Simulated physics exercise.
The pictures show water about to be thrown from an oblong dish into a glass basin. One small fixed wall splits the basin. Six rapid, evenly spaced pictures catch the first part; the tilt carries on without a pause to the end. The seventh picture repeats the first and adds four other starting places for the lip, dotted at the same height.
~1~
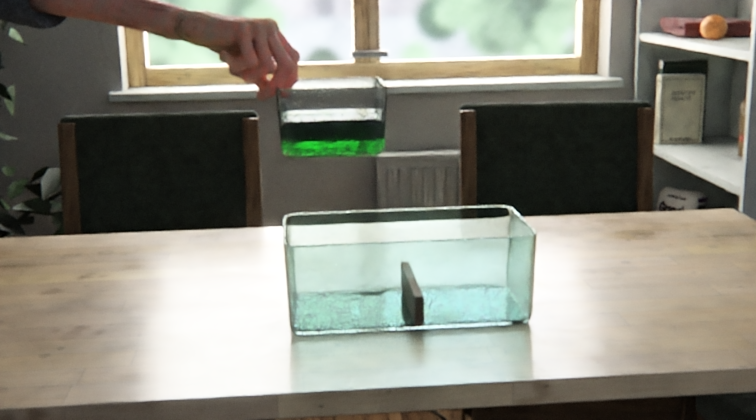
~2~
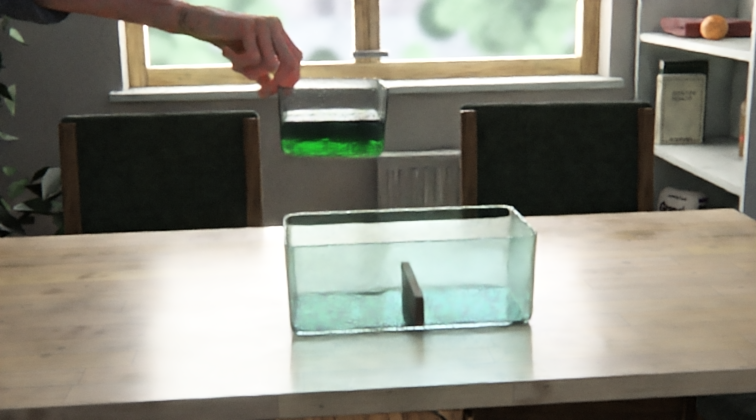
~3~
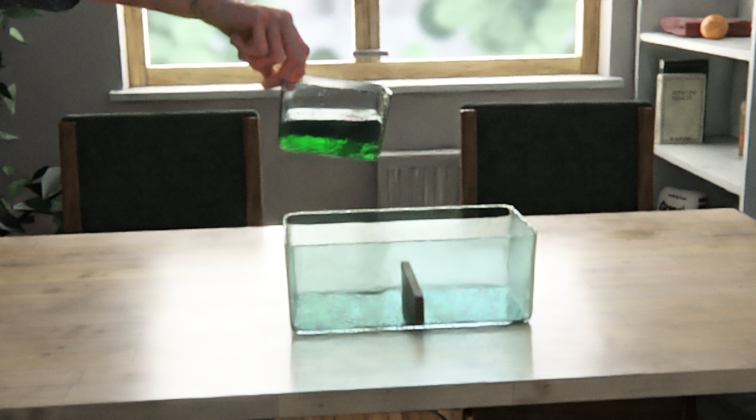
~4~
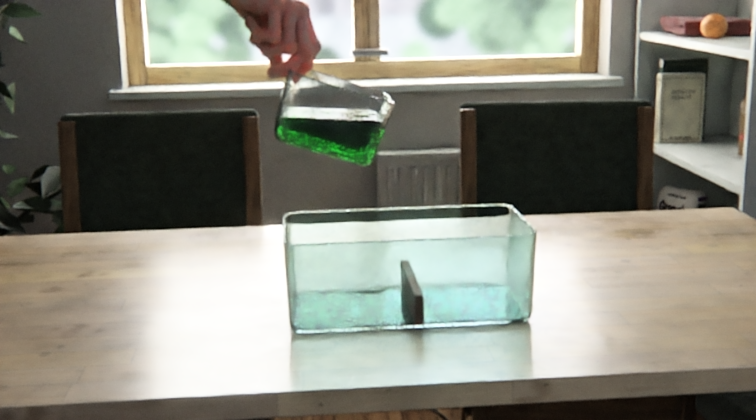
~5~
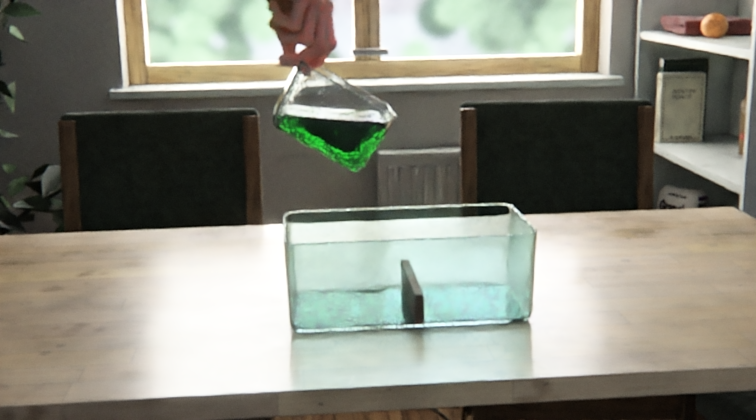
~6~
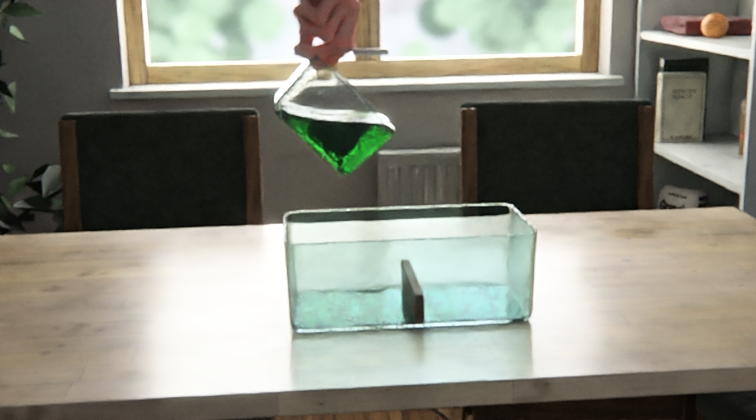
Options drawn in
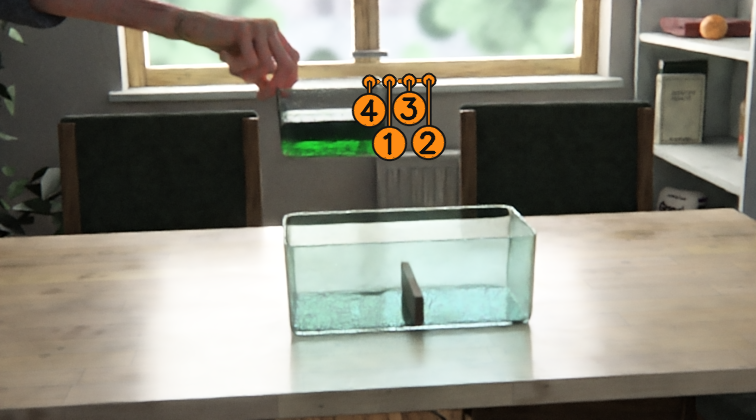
Hand tilting a small clear dish of green liquid further and further above a glass basin with a dark divider.
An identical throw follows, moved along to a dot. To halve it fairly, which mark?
4 beats the others.
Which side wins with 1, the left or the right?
The right side.
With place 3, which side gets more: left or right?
The right one.
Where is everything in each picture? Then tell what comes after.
In the first frame, upright, lip at (381, 81); basin from (290, 333) to (532, 321); top of the wall at (411, 278); nothing has left yet.
In the second frame, tipped about 2°, lip at (383, 83); nothing has left yet.
In the third frame, tipped about 9°, lip at (386, 89); nothing has left yet.
In the fourth frame, tipped about 19°, lip at (389, 98); nothing has left yet.
In the fifth frame, tipped about 31°, lip at (391, 110); nothing has left yet.
In the sixth frame, tipped about 46°, lip at (390, 125); water is over the lip, down to (390, 125).
On the marked copy, 1 at (389, 81); 2 at (428, 80); 3 at (409, 80); 4 at (369, 82).
Choosing 1, about 11 % ends left of the wall and 87 % right of it.
Choosing 2, about 6 % ends left of the wall and 90 % right of it; 4 % is lost outside.
Choosing 3, about 9 % ends left of the wall and 89 % right of it.
Choosing 4, about 44 % ends left of the wall and 55 % right of it.
